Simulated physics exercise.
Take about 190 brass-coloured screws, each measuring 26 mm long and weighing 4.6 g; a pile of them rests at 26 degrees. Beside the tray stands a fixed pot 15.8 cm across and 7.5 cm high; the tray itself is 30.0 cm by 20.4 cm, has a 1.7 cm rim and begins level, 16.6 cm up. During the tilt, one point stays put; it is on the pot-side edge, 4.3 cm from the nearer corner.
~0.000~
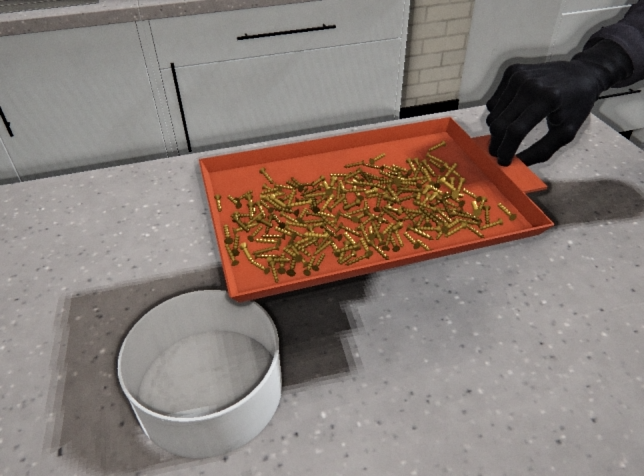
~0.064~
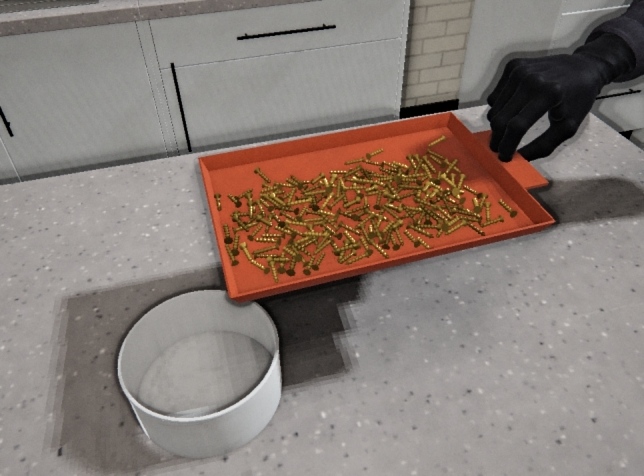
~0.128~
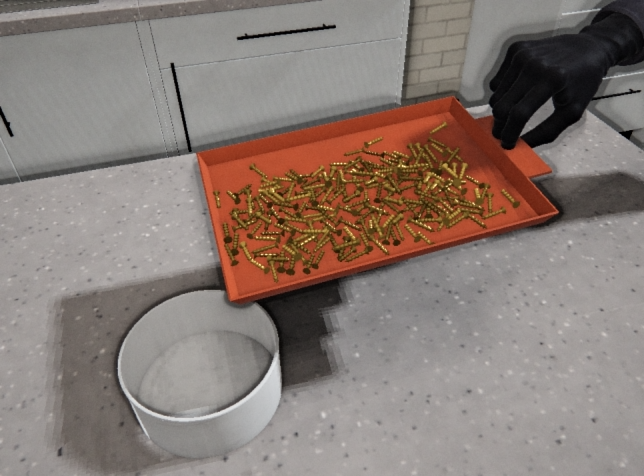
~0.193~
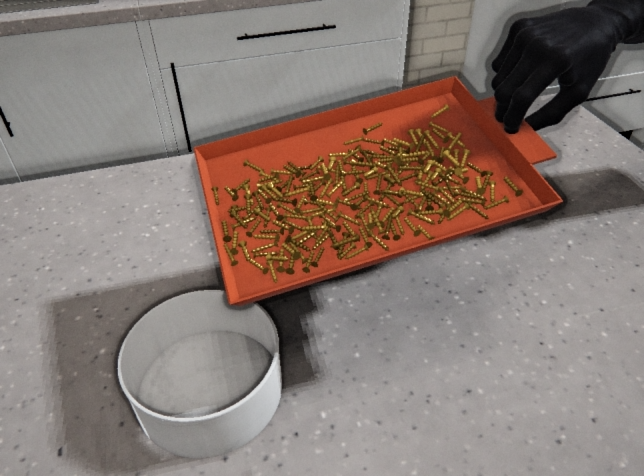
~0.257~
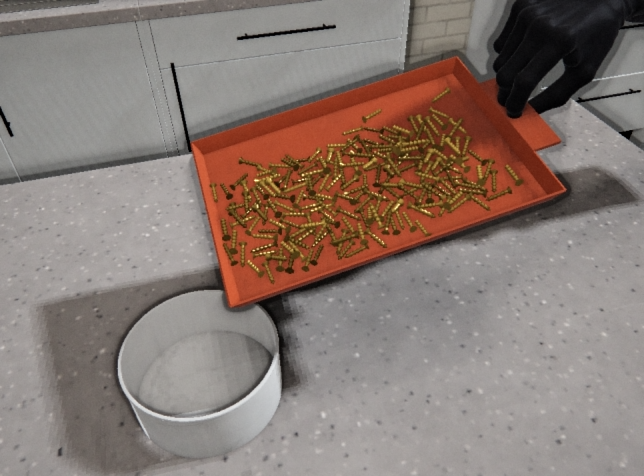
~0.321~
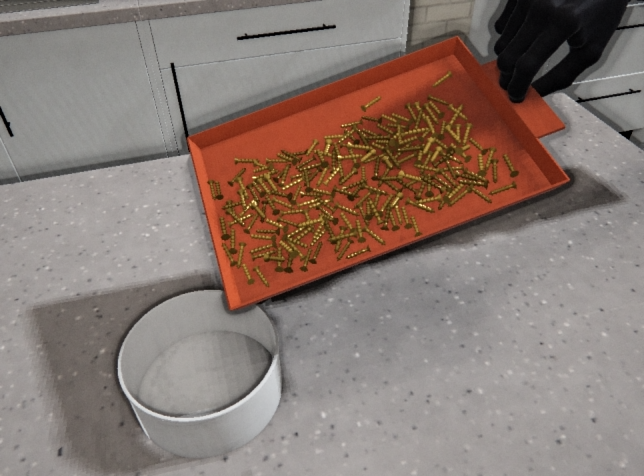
A black-gloved hand gripped the right end of an orange tray covered with brass-coloured screws and steadily raised that side, tilting the tray down toward the left, near a round white pot on the speckled counter.
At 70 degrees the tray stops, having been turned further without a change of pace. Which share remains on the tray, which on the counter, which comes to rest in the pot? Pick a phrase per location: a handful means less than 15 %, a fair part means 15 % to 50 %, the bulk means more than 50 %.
Tray: A handful, counter: A fair part, pot: The bulk.
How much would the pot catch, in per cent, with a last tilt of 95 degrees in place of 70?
Near 70 %, then.
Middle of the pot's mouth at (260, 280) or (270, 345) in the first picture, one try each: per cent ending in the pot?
Roughly 0 per cent, then 75 per cent.
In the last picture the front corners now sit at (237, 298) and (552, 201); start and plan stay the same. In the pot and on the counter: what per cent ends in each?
You'd end with pot at 45 and counter at 55.
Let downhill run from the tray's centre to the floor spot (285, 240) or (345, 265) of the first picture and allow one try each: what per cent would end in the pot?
First try: Around 90 percent; second try: Around 40 percent.
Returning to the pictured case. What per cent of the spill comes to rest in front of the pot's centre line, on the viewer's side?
I'd put it at around 100 per cent.
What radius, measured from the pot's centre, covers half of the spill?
About 12 cm from the centre.
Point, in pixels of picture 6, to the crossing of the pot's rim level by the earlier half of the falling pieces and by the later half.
First near (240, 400), then at (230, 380).
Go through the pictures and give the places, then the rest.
In the first frame, tray tilt 0 degrees, front corners at (237, 289) and (543, 221); middle of the pieces at (359, 211); pot at (199, 348).
In the second frame, tray tilt 1 degrees, front corners at (237, 289) and (544, 218); middle of the pieces at (359, 209).
In the third frame, tray tilt 5 degrees, front corners at (237, 292) and (547, 209), lowest corner left front; middle of the pieces at (359, 203).
In the fourth frame, tray tilt 10 degrees, front corners at (236, 295) and (551, 198), lowest corner left front; middle of the pieces at (358, 196).
In the fifth frame, tray tilt 14 degrees, front corners at (236, 297) and (554, 187), lowest corner left front; middle of the pieces at (357, 190).
In the sixth frame, tray tilt 19 degrees, front corners at (236, 300) and (558, 177), lowest corner left front; middle of the pieces at (356, 184); pot at (199, 348). The tray's pace is about 75 degrees a second.
After 0.66 s, tilt 44 degrees; the tray holds 100 %, the pot 0 %.
After 0.89 s, tilt 60 degrees; the tray holds 85 %, the pot 5 %.
Then, at 1.23 s, tilt 70 degrees; the tray holds 10 %, the pot 50 %.
By 2.3 s all is still; tray 5 %, counter 35 %, pot 60 %.
